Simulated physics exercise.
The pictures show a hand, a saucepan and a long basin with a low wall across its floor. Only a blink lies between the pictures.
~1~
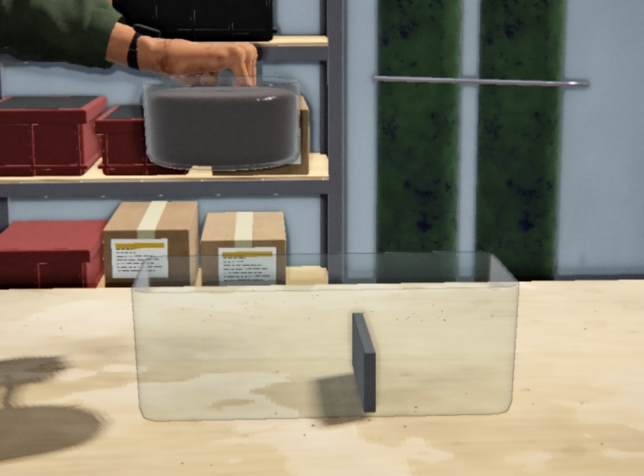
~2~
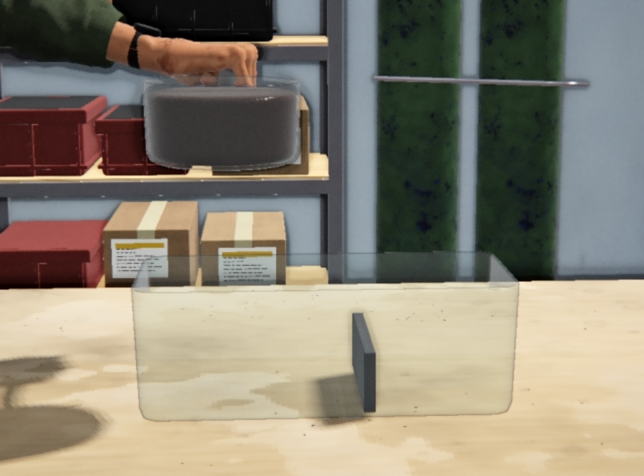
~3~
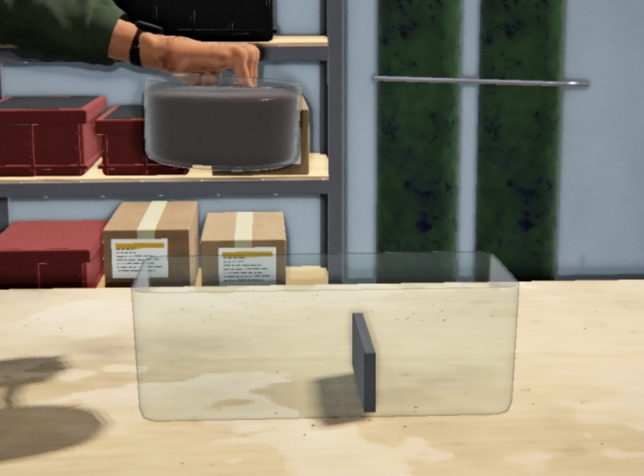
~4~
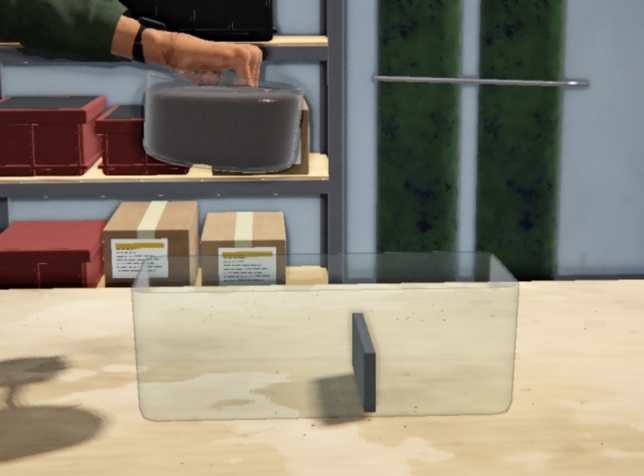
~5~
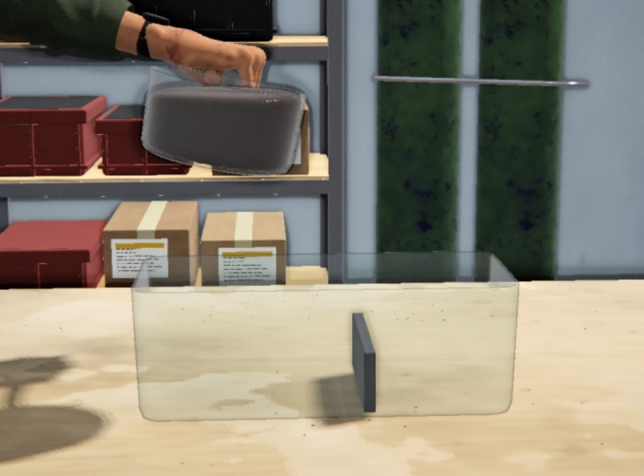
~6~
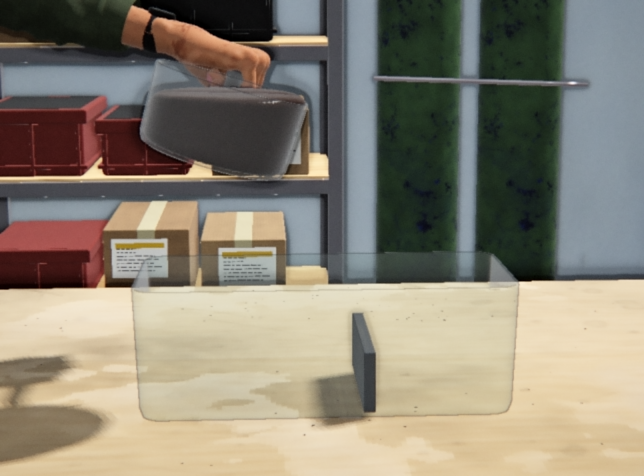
The video shows a hand holding a rounded, see-through container of dark grey contents above the left side of a clear basin with a low dark wall inside, at first nearly still, then gradually tilting the container down toward the right.
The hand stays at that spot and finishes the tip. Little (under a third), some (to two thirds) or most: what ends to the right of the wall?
The share right of the wall is from a third to two thirds.
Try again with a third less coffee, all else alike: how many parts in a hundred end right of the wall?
Roughly 35 in a hundred.
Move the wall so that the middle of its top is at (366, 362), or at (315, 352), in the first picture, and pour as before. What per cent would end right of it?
Roughly 50 per cent, and 85 per cent.
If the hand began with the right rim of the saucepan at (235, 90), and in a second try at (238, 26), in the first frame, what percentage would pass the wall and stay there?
The first gives 0 %, the second 10 %.
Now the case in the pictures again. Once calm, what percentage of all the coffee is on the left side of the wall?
Near 40 %.
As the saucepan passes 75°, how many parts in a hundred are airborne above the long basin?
Some 35 per cent.
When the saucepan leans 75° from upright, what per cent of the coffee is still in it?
Some 40 per cent.
A moment on, the saucepan is tipped on its side and 42 per cent is still to pour, 3 is left of the wall and 19 right of it.
Next, the saucepan is tipped right over and 5 per cent is still to pour, 29 is left of the wall and 58 right of it.
Then the saucepan is tipped right over and 0 per cent is still to pour, 40 is left of the wall and 58 right of it.
Later the saucepan is tipped right over and 0 per cent is still to pour, 41 is left of the wall and 59 right of it.
In the end 41 per cent lies left of the wall, 58 right of it and 1 outside.
